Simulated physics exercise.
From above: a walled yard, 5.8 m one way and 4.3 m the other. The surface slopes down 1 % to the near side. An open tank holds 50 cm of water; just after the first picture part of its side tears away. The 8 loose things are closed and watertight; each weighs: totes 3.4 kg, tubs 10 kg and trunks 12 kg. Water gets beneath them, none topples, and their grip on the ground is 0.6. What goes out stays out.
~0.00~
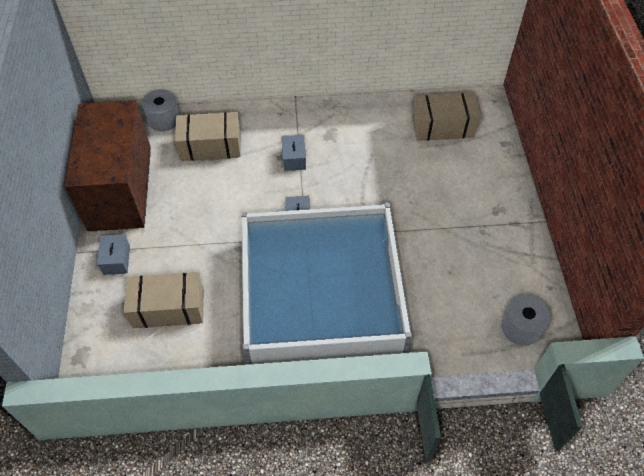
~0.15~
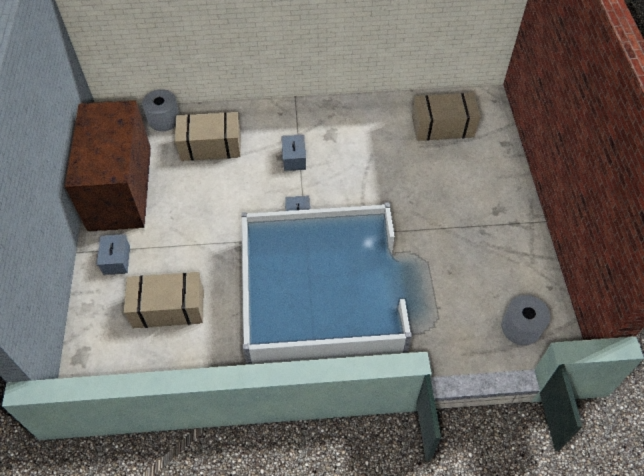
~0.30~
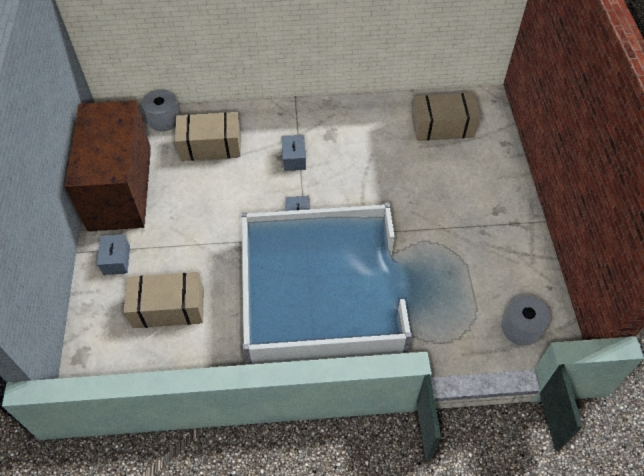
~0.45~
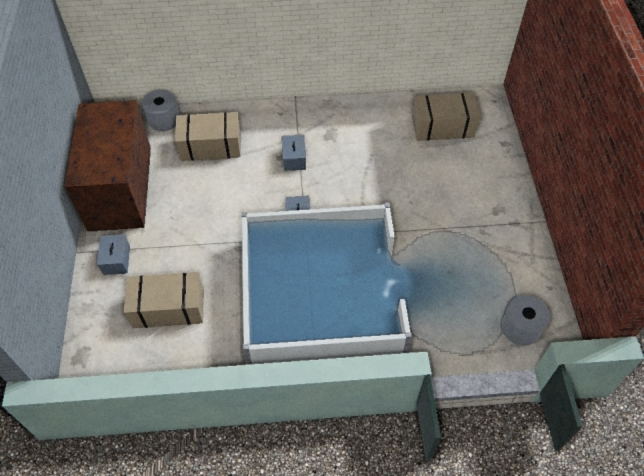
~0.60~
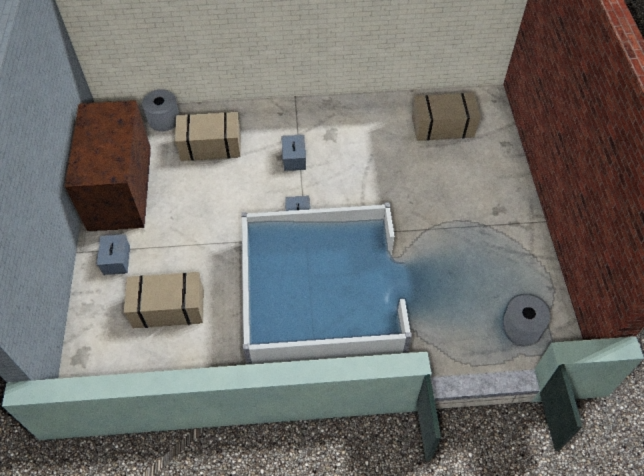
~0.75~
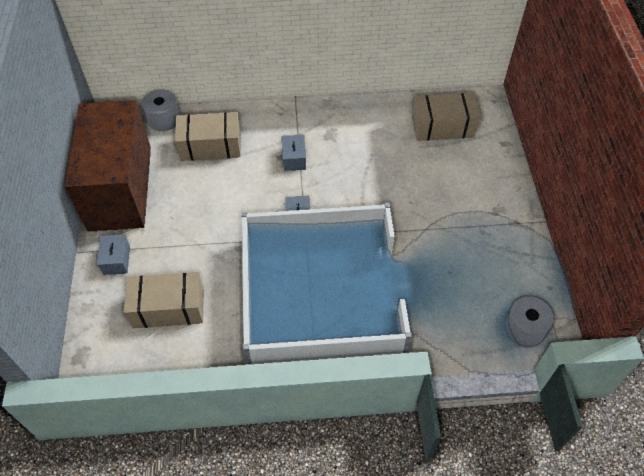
The clip opens on a walled yard seen from above, with boxes, two grey tubs and a square tank full of blue water. Part of the tank's right side opens, and water pours through the gap. It spreads across the floor in a widening puddle, surrounding the nearby tub, which shifts very slightly.
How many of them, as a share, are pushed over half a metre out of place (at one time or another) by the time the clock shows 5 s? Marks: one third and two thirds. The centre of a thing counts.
That comes to less than a third.
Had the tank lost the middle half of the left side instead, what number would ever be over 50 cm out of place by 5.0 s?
Then 5.
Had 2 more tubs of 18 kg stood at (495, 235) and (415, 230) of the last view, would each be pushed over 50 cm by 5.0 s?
In turn: Over, under.
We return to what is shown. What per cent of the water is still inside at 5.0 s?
Some 84 per cent remains.
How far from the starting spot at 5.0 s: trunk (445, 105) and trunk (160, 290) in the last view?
In that order: 150 cm, 0 cm.
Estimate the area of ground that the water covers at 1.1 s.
Some 7.0 m2.
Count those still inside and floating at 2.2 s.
I count 1.
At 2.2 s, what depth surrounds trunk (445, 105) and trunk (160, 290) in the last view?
About 1 and 0 cm.
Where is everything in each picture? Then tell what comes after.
A tub at (529, 313) rests on the ground; a tote at (112, 249), on the bottom; water covers 2.5 m2; 0 of 8 have shifted, in the first frame.
A tub at (529, 313), on the bottom; a tote at (112, 249) rests on the ground; water covers 2.9 m2; 0 of 8 have shifted, in the second frame.
A tub at (529, 313), on the bottom; a tote at (112, 249) rests on the ground; water covers 3.5 m2; 0 of 8 have shifted, in the third frame.
A tub at (529, 313) rests on the ground; a tote at (112, 249) rests on the ground; 4.2 m2 under water; 0 of 8 have shifted, in the fourth frame.
A tub at (529, 313), on the bottom; a tote at (112, 249), on the bottom; 4.9 m2 under water; 0 of 8 have shifted, in the fifth frame.
A tub at (532, 315), on the bottom, 4 cm from its start; a tote at (112, 249), on the bottom; water covers 5.6 m2; 0 of 8 have shifted, in the sixth frame.
After 1.1 s 0 of 8 are over 50 cm from their spots; 0 afloat.
After 2.2 s 0 of 8 are over 50 cm from their spots; 1 afloat.
After 3.5 s 1 of 8 are over 50 cm from their spots; 0 afloat.
After 5.0 s 2 of 8 are over 50 cm from their spots, and 2 have been at some point; 1 afloat.
